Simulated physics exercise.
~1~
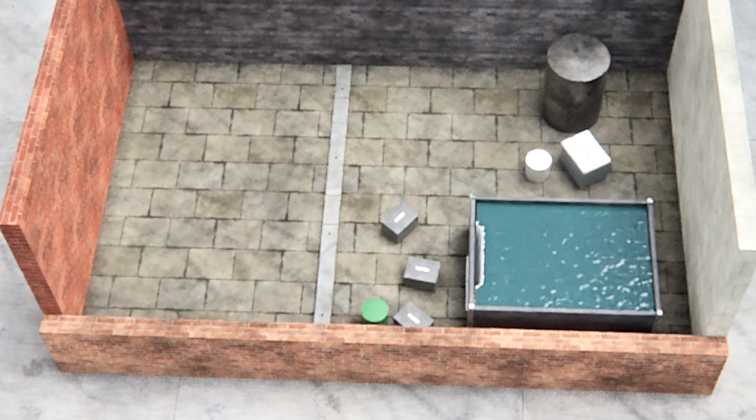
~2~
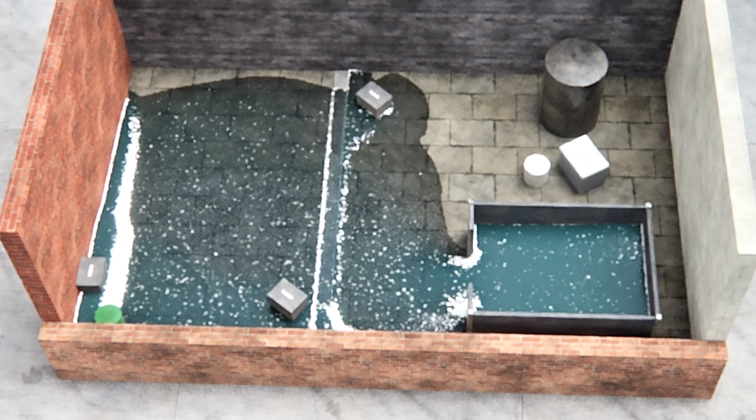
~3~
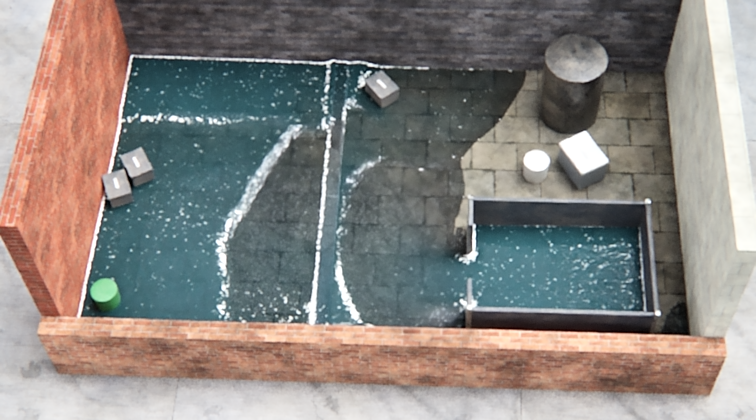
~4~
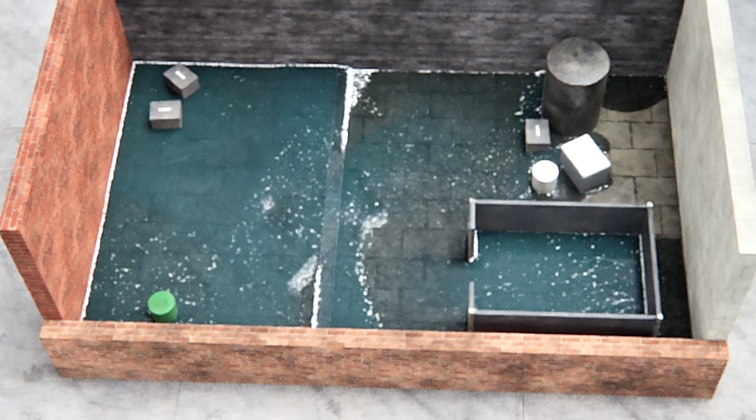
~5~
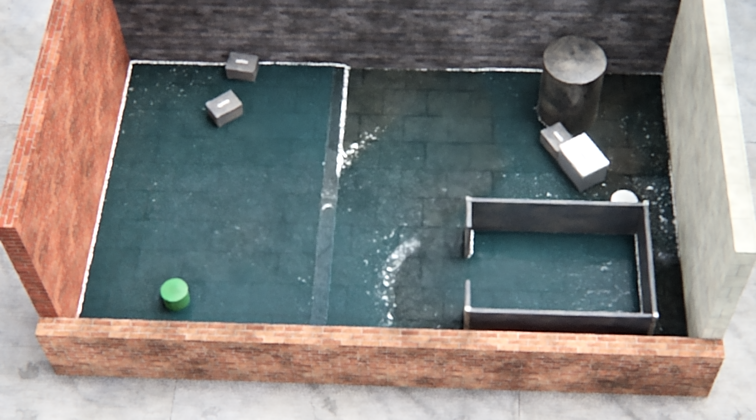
The footage shows water bursting from a tank in a walled yard, flooding across a low kerb and carrying grey boxes and a green pail left; the water spreads rightward, shifting a white pail, and finally two boxes and the green pail sit beyond the kerb, another box beside a white block.
